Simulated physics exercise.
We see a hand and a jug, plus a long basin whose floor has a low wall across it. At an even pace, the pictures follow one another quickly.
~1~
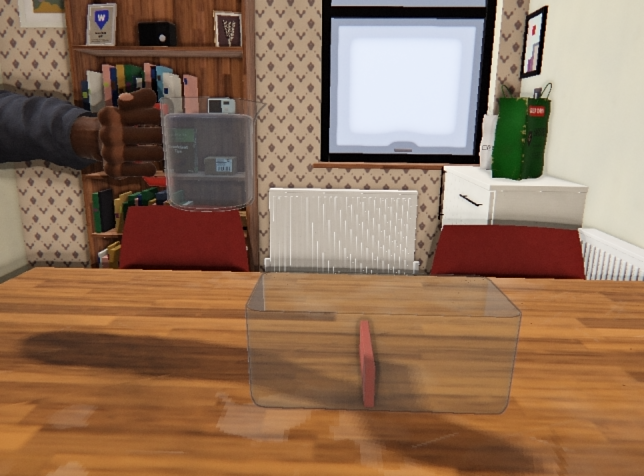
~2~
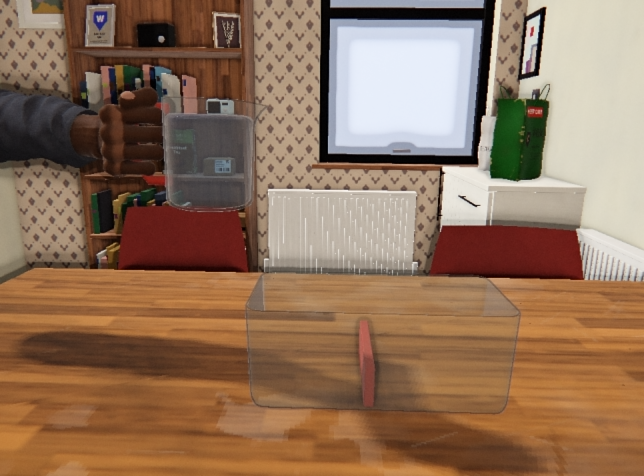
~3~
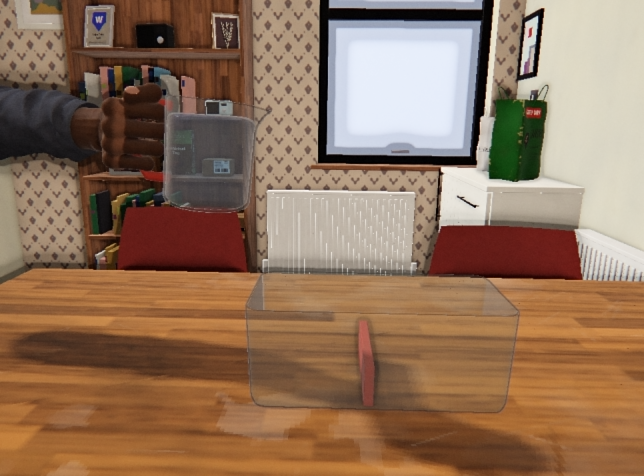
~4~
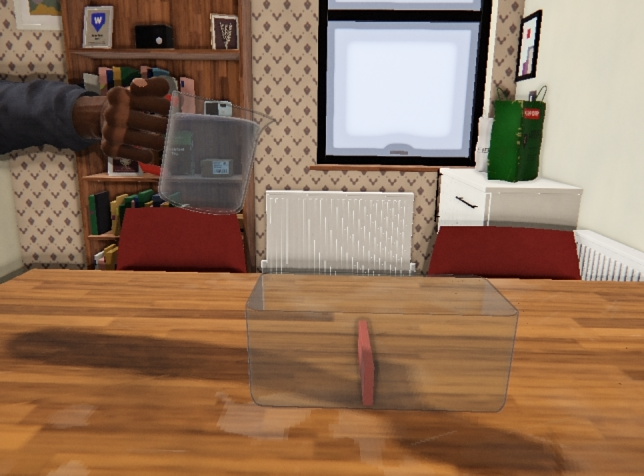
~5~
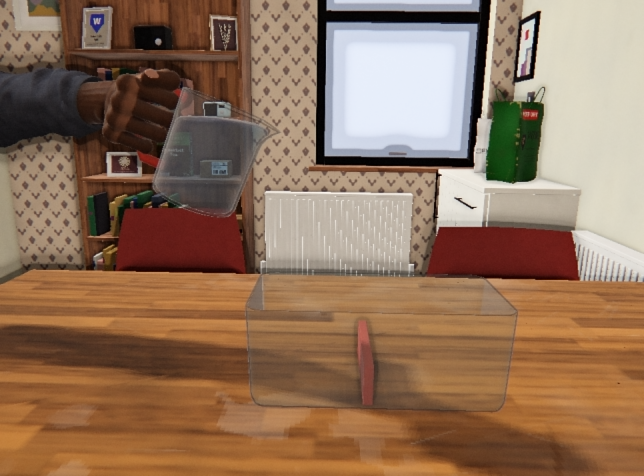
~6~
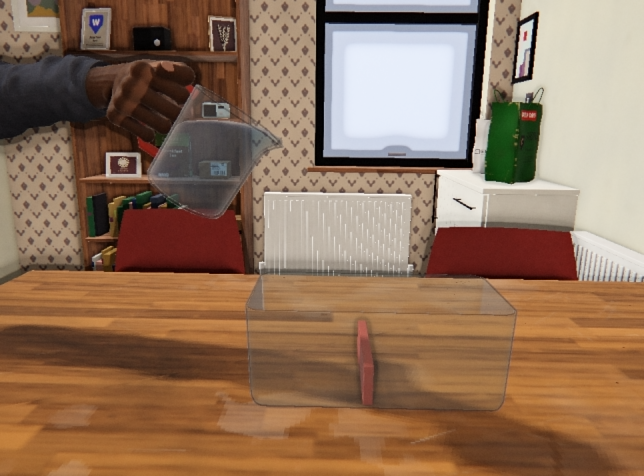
A gloved-looking brown hand tilting a clear jug rightward above a wooden table, beside a transparent basin with a low red divider.
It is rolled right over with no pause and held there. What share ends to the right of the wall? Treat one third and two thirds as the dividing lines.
By the end, under a third sits to the right of the wall.
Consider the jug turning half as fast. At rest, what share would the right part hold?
Roughly 5 percent.
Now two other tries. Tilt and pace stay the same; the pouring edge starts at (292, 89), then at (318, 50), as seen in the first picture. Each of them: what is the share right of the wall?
Roughly 20 % and 85 %.
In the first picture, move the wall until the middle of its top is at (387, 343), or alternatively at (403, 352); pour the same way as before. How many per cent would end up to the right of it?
First try around 5 percent; second try around 10 percent.
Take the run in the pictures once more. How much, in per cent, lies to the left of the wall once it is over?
About 90 per cent.
A moment on, the tilt is 96° and 59 per cent is still to pour, 11 is left of the wall and 0 right of it.
Next, the tilt is 104° and 18 per cent is still to pour, 59 is left of the wall and 0 right of it.
Then the tilt is 104° and 4 per cent is still to pour, 83 is left of the wall and 3 right of it.
Later the tilt is 104° and 0 per cent is still to pour, 90 is left of the wall and 4 right of it.
At rest 90 per cent lies left of the wall, 6 right of it and 5 outside.
